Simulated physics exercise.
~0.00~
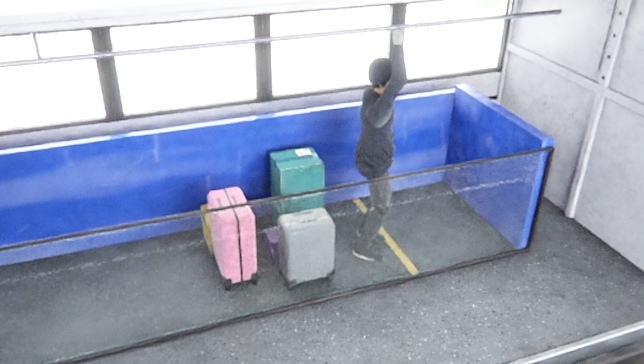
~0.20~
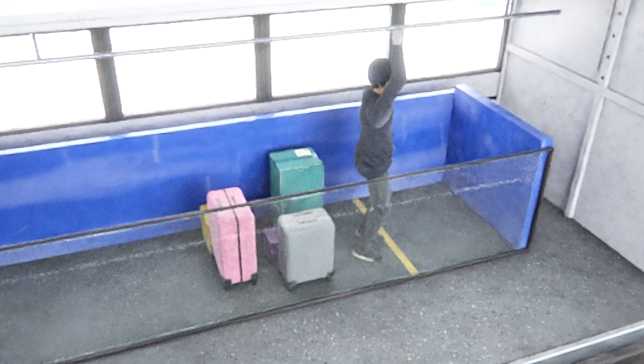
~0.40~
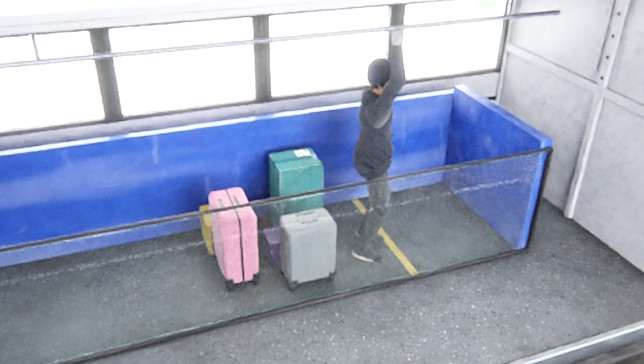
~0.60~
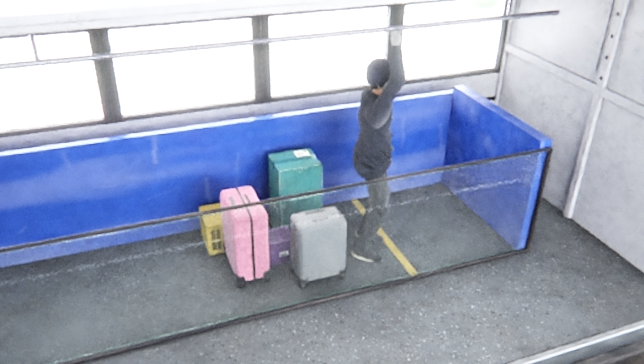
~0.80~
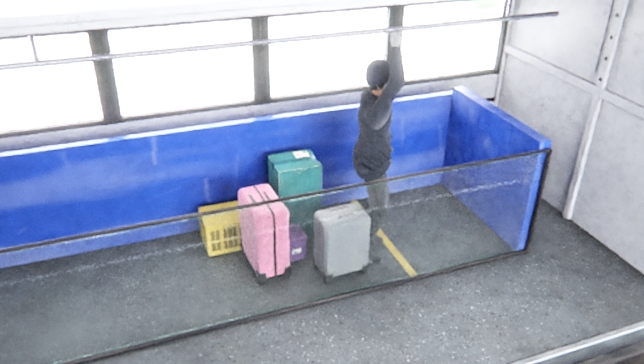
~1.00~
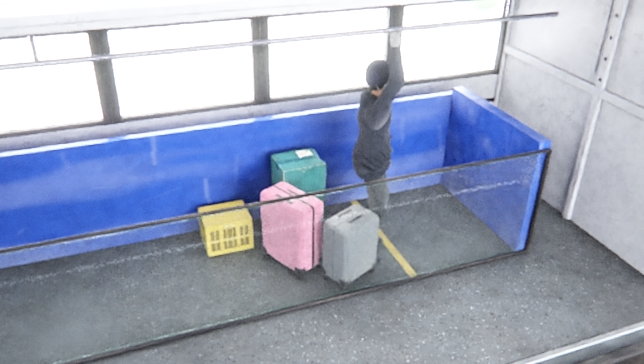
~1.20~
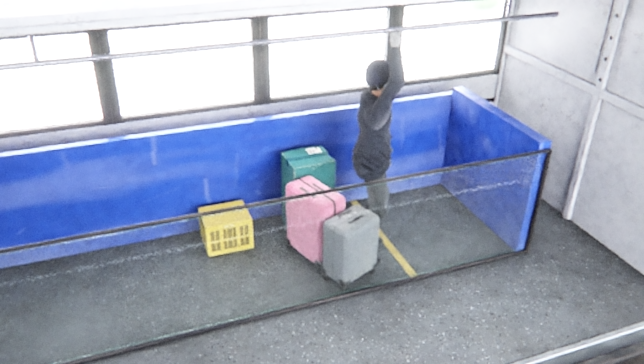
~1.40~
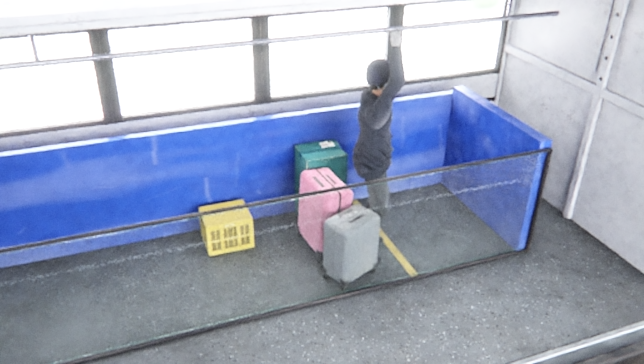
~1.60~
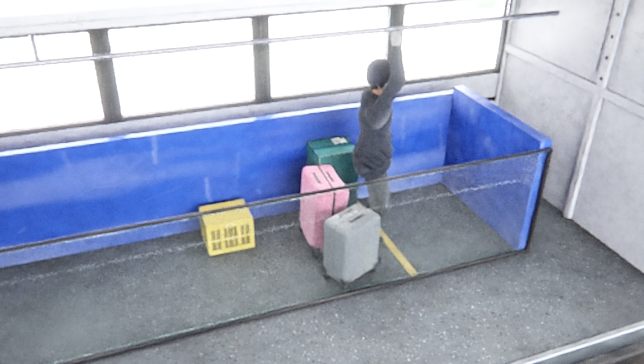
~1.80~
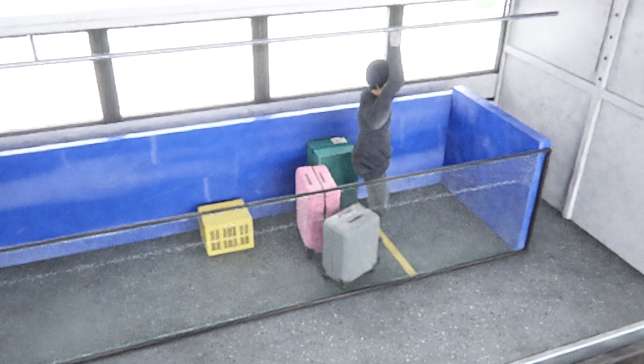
The clip shows a figure gripping an overhead rail in a blue-walled bay as grey and pink suitcases and a purple tub slide right, followed by a teal case, while a yellow crate stays put; the suitcases stop bunched beside the figure, short of a yellow line.
